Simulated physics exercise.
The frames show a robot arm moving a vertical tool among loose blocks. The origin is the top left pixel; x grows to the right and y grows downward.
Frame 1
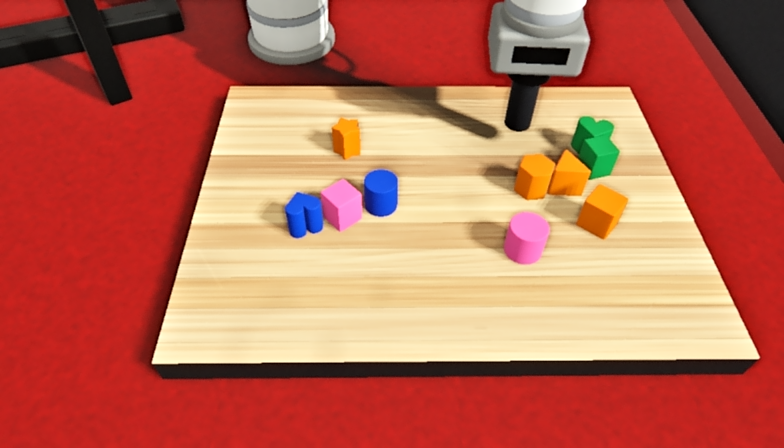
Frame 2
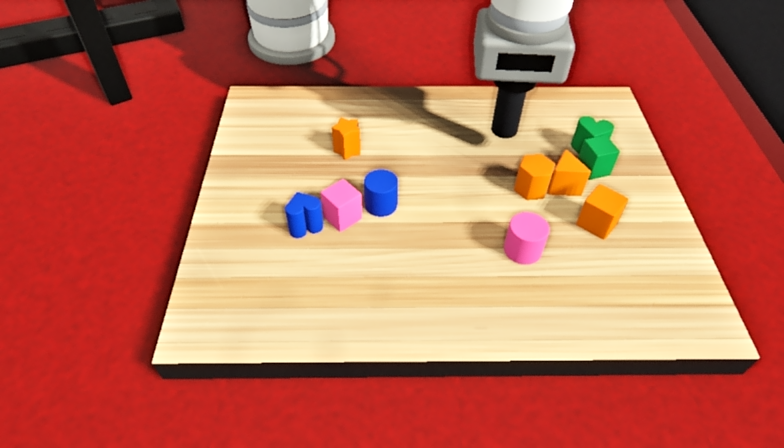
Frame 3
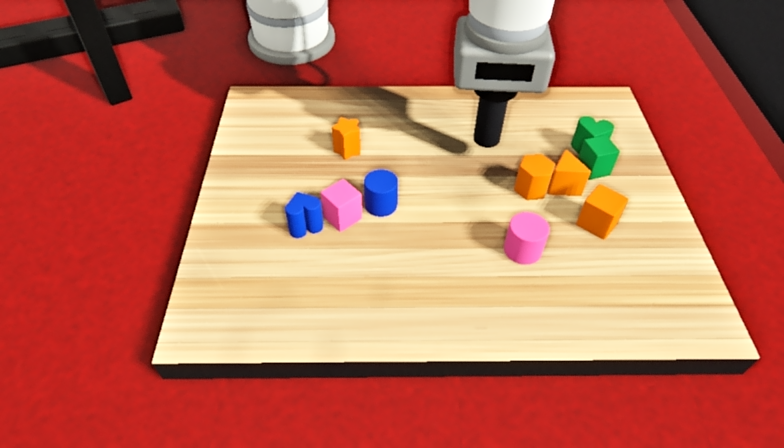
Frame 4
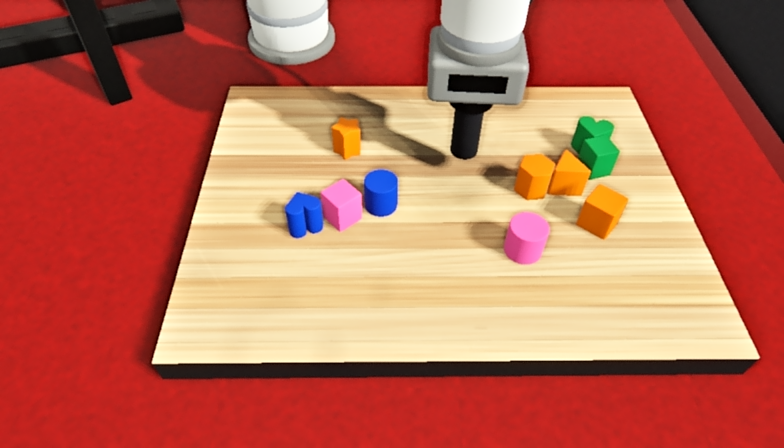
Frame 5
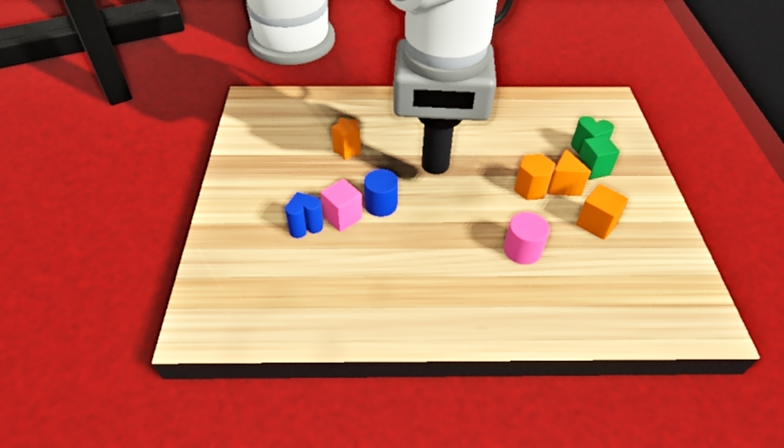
At the start, a robot arm holds a dark vertical tool near the back right of a wooden board scattered with blue, pink, orange and green blocks. The arm then moves the tool steadily left and slightly toward the front, ending right of the blue cylinder, while the blocks stay still.
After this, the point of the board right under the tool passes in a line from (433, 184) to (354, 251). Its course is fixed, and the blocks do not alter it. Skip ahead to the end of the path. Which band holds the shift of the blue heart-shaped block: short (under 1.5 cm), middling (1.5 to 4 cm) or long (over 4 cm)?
Travel: Within 1.5 cm.
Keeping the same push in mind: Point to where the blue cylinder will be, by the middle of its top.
Near (358, 188).
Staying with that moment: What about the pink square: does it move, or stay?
If the tool follows that path, the pink square ends up shifted.
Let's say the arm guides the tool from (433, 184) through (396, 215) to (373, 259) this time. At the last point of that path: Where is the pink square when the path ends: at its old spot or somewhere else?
It gets moved.
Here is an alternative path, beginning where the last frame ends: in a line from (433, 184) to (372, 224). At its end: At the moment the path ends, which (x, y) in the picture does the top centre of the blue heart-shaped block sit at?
Located at (270, 206).
On the path given first. One third of the way, tool at (409, 188); blue cylinder at (377, 181).
Two thirds of the way, tool at (383, 209); blue heart-shaped block at (292, 204); pink square at (324, 195); blue cylinder at (358, 187).
At the end, tool at (353, 233); blue heart-shaped block at (293, 204); pink square at (324, 195); blue cylinder at (358, 188).
